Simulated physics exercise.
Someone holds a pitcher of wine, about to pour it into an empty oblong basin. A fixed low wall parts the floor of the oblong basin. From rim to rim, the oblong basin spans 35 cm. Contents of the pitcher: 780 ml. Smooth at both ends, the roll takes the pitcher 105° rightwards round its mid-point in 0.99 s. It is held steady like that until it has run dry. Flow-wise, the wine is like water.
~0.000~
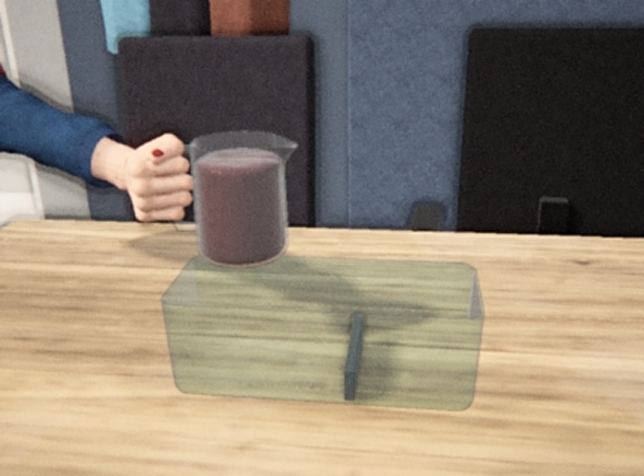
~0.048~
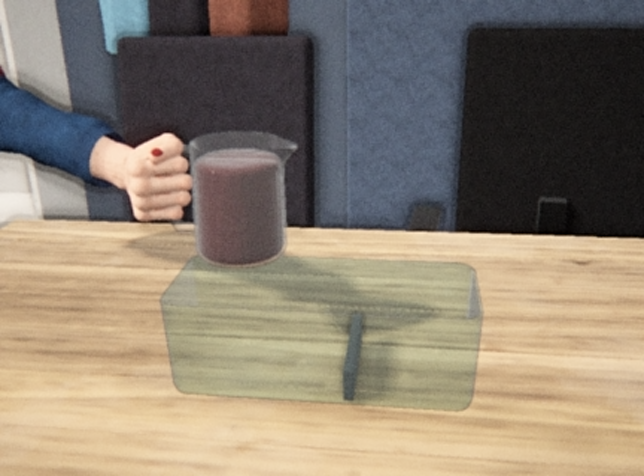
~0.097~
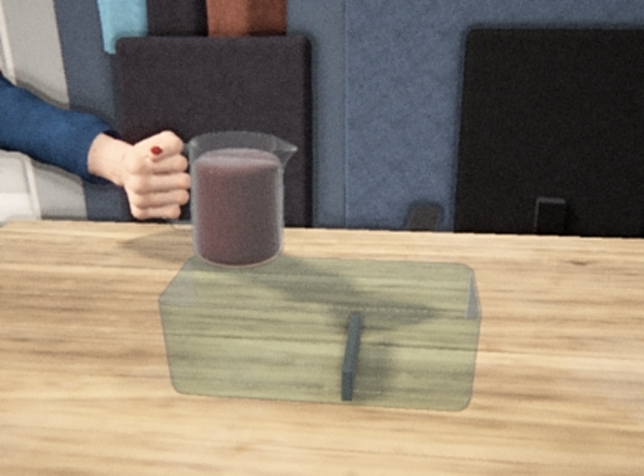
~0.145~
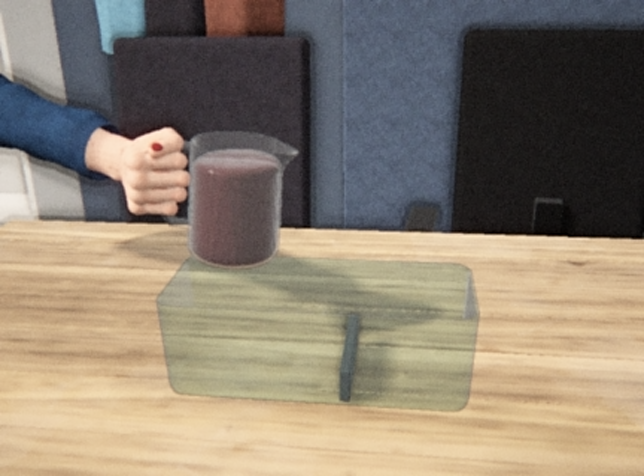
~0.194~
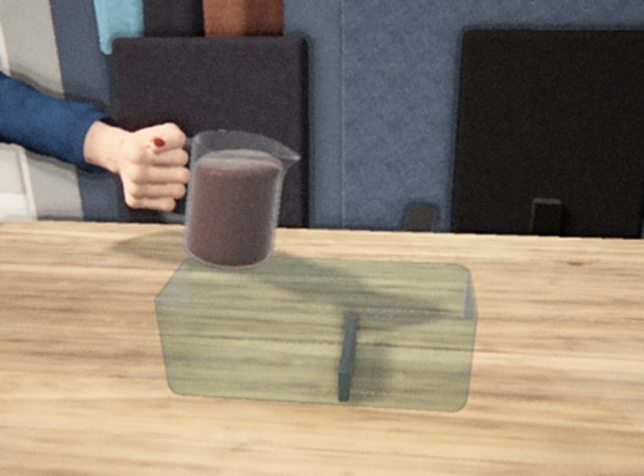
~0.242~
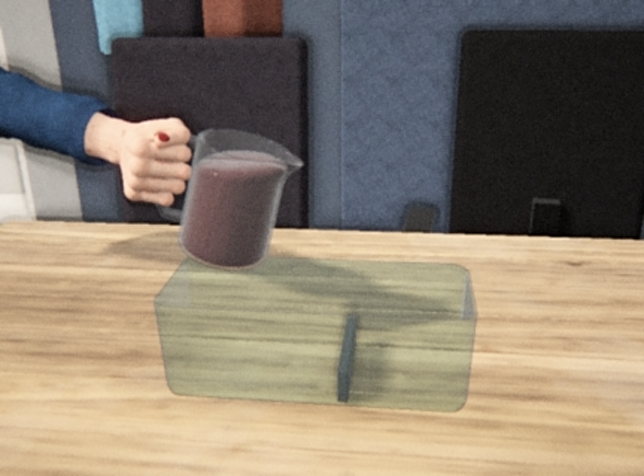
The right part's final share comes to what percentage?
It comes to roughly 60 %.
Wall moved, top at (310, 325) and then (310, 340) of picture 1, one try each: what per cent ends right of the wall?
In order, 100 and 95 per cent.
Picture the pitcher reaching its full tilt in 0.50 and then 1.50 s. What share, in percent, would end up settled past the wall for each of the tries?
In order, 50 and 65 per cent.
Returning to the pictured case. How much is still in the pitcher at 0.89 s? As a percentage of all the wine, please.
30 %.
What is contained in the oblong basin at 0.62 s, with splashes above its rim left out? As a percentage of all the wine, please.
Roughly 6 percent of it.
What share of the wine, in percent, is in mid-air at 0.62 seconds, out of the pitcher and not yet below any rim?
12 %.
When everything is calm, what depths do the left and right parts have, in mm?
The left ends up at roughly 12 mm, with the right at roughly 28 mm.
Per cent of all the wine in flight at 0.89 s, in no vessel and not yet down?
Near 14 percent.
Then, 0.62 s in, the tilt is 72° and 81 per cent is still to pour, 0 is left of the wall and 6 right of it.
Then, 0.89 s in, the tilt is 102° and 31 per cent is still to pour, 12 is left of the wall and 43 right of it.
Then, 1.18 s in, the tilt is 105° and 5 per cent is still to pour, 33 is left of the wall and 60 right of it.
Then, 1.49 s in, the tilt is 105° and 0 per cent is still to pour, 39 is left of the wall and 60 right of it.
Finally, 39 per cent lies left of the wall, 60 right of it and 0 outside.
